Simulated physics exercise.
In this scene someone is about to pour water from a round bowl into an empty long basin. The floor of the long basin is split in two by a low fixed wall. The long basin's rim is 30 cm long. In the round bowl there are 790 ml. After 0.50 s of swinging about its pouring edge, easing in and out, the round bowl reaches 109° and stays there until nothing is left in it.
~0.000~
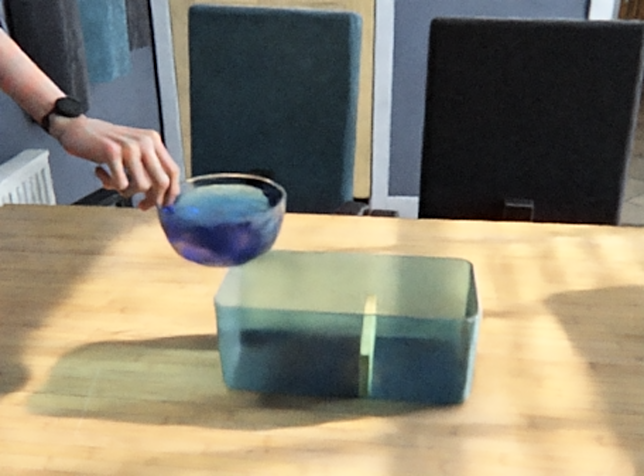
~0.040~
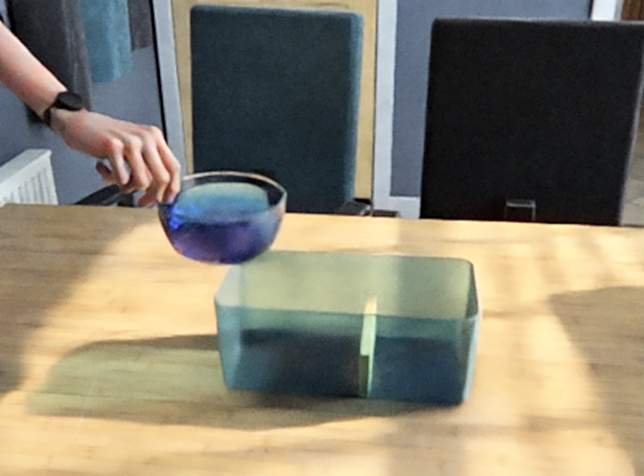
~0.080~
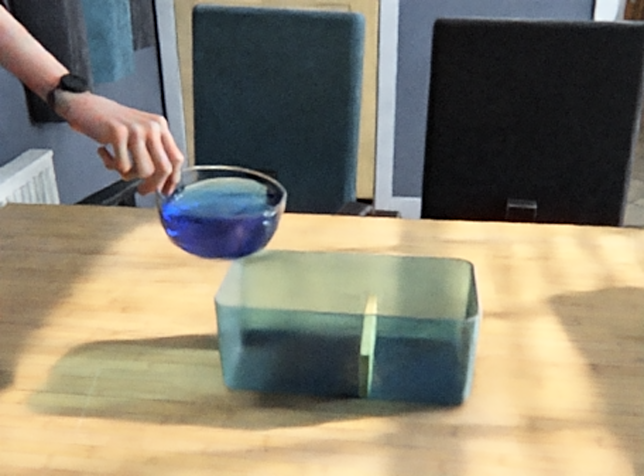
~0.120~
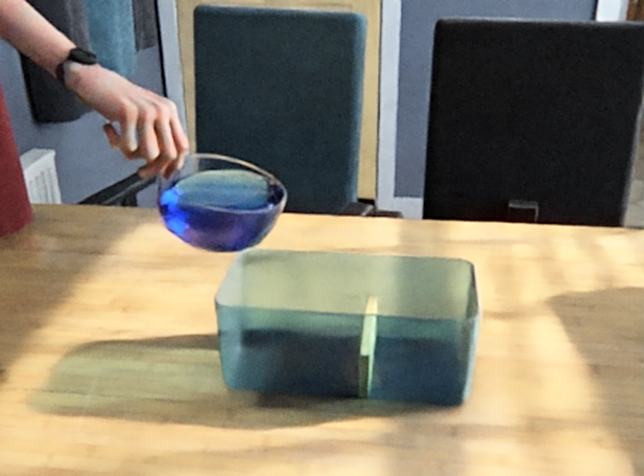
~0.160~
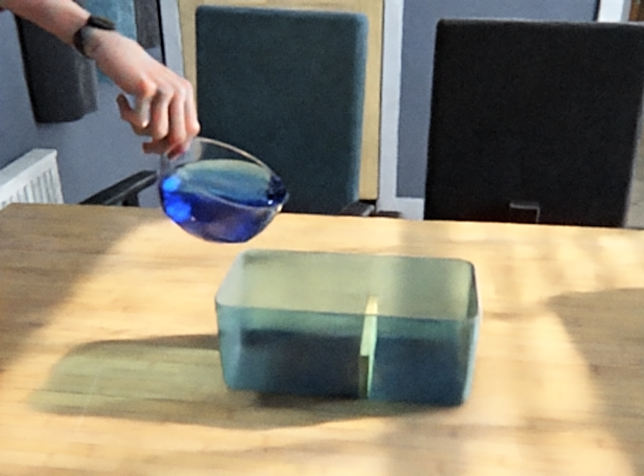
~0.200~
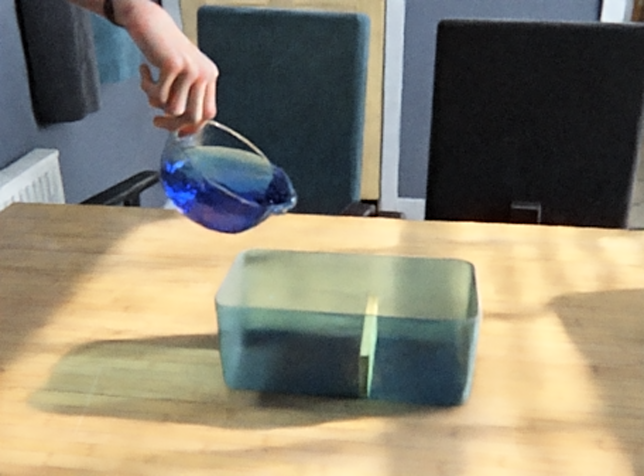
A glass bowl of blue water, held at its left rim by a hand above a long, clear divided basin on a wooden table, slowly tilted to the right as the hand rose.
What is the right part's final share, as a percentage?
About 57 per cent.
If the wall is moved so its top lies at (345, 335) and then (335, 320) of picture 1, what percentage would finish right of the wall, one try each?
First 65, then 70 per cent.
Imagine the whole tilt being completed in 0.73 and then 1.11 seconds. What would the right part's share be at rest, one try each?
Result: 60 per cent, then 60 per cent.
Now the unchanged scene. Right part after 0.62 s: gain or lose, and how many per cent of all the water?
There is a drop of about 20.
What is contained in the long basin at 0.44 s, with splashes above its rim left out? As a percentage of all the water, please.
Roughly 14 percent of it.
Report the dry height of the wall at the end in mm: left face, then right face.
For the left, around 48 mm; for the right, around 34 mm.
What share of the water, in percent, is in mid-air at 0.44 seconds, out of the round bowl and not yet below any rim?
Estimate: About 60 % of all of it.
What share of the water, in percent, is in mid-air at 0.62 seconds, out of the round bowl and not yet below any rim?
Airborne fraction: Approx. 6 %.
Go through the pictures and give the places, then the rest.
It leans 0°; its right rim is at (284, 200); the water meets the walls at (165, 202) and (283, 206); the long basin's rim runs from (226, 276) to (477, 289); the wall's top is at (368, 323), in the first picture.
It leans 2°; its right rim is at (284, 200); the water meets the walls at (165, 200) and (283, 204), in the second picture.
It leans 7°; its right rim is at (284, 201); the water meets the walls at (165, 196) and (283, 199), in the third picture.
It leans 15°; its right rim is at (284, 201); the water meets the walls at (165, 186) and (284, 195); 1 per cent is over the edge, in the fourth picture.
It leans 25°; its right rim is at (283, 201); the water meets the walls at (165, 172) and (280, 192); 4 per cent is over the edge, in the fifth picture.
It leans 38°; its right rim is at (283, 201); the water meets the walls at (168, 153) and (270, 183); 7 per cent is over the edge, in the sixth picture.
By 0.44 s the tilt is 105° and 25 per cent is still to pour, 13 is left of the wall and 1 right of it.
By 0.62 s the tilt is 109° and 0 per cent is still to pour, 16 is left of the wall and 77 right of it.
By 0.80 s the tilt is 109° and 0 per cent is still to pour, 22 is left of the wall and 45 right of it.
By 1.00 s the tilt is 109° and 0 per cent is still to pour, 36 is left of the wall and 57 right of it.
At rest 37 per cent lies left of the wall, 57 right of it and 7 outside.
